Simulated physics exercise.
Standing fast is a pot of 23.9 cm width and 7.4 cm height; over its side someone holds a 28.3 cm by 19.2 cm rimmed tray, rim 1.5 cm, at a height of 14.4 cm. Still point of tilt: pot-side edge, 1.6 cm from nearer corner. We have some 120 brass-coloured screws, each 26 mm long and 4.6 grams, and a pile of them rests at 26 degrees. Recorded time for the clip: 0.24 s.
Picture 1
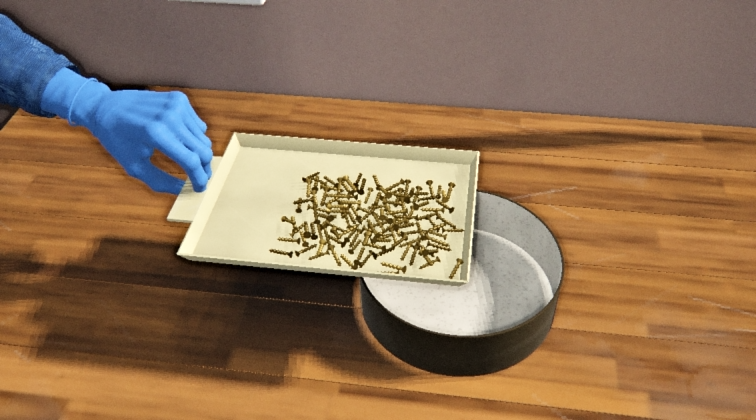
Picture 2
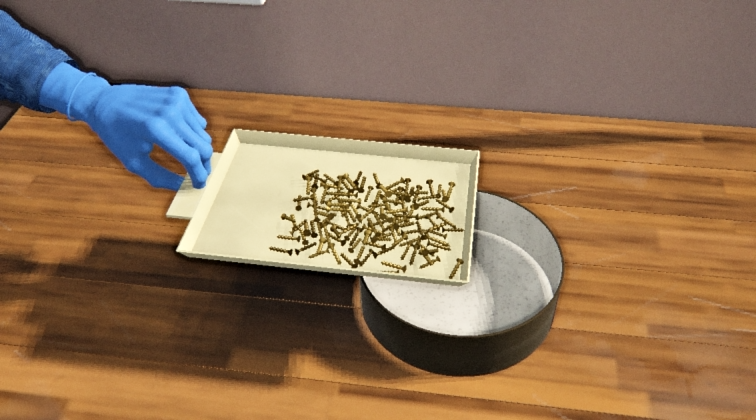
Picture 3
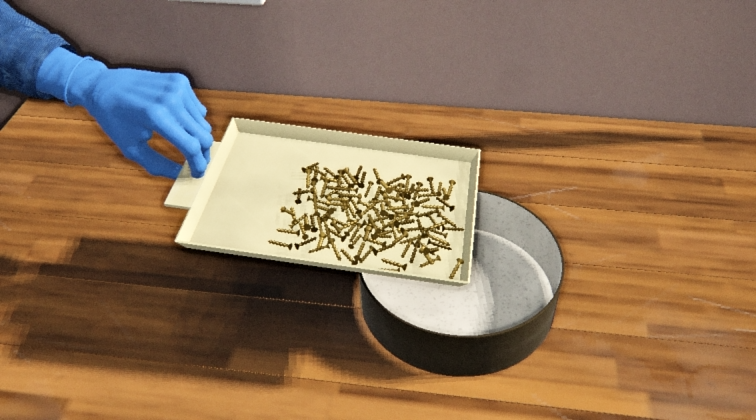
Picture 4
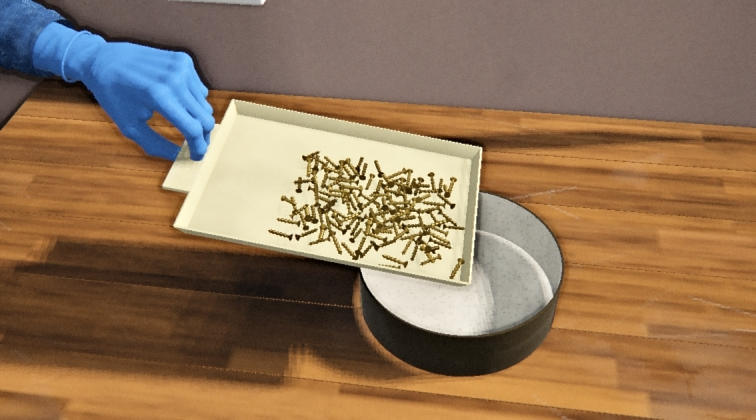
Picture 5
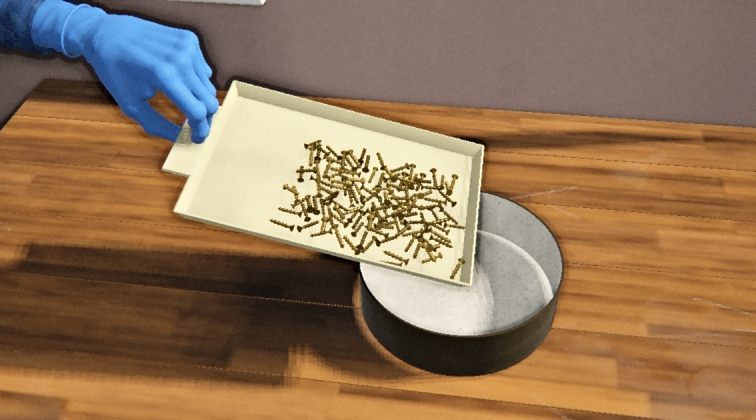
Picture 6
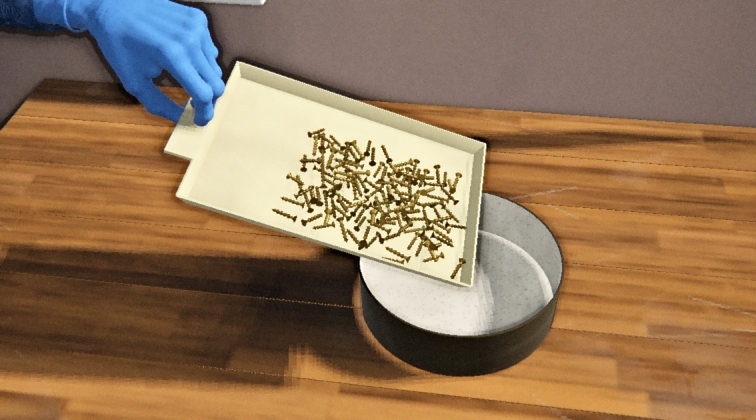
Over a round pot, a blue-gloved hand raises the left end of a tray of screws.
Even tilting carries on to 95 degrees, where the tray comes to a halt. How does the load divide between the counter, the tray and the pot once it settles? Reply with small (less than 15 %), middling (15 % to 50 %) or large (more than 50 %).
Counter - middling, tray - small, pot - large.
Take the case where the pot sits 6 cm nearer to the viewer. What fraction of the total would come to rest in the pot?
I'd put it at around 100 per cent.
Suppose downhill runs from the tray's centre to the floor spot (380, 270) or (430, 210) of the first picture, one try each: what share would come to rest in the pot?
Roughly 0 per cent on the first try and 95 per cent on the second.
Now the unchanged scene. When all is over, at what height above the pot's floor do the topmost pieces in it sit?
Top level: Approx. 2.0 cm.
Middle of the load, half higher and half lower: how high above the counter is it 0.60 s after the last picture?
Height: Around 6 cm.
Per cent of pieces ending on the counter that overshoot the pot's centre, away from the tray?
That comes to roughly 100 percent.
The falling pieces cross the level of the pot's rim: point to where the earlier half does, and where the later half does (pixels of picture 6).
Around (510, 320), then (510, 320).
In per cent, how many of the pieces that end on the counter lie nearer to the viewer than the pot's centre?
I'd put it at around 100 per cent.
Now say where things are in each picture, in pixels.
The first picture shows tray tilt 0 degrees, front corners at (187, 249) and (461, 275); middle of the pieces at (368, 215); pot at (460, 255).
The second picture shows tray tilt 1 degrees, front corners at (186, 246) and (461, 275); middle of the pieces at (368, 213).
The third picture shows tray tilt 4 degrees, front corners at (185, 237) and (462, 276), lowest corner right front; middle of the pieces at (368, 209).
The fourth picture shows tray tilt 9 degrees, front corners at (184, 222) and (463, 277), lowest corner right front; middle of the pieces at (369, 203).
The fifth picture shows tray tilt 14 degrees, front corners at (185, 207) and (464, 277), lowest corner right front; middle of the pieces at (372, 196).
The sixth picture shows tray tilt 19 degrees, front corners at (187, 192) and (465, 278), lowest corner right front; middle of the pieces at (376, 191); pot at (460, 255).
Then, 0.36 s after the last picture, tilt 56 degrees; the tray holds 100 %, the pot 0 %.
Then, 0.60 s after the last picture, tilt 81 degrees; the tray holds 15 %, the pot 35 %.
Then, 0.95 s after the last picture, tilt 95 degrees; the tray holds 0 %, the pot 60 %.
In the end, counter 40 %, tray 0 %, pot 60 %.
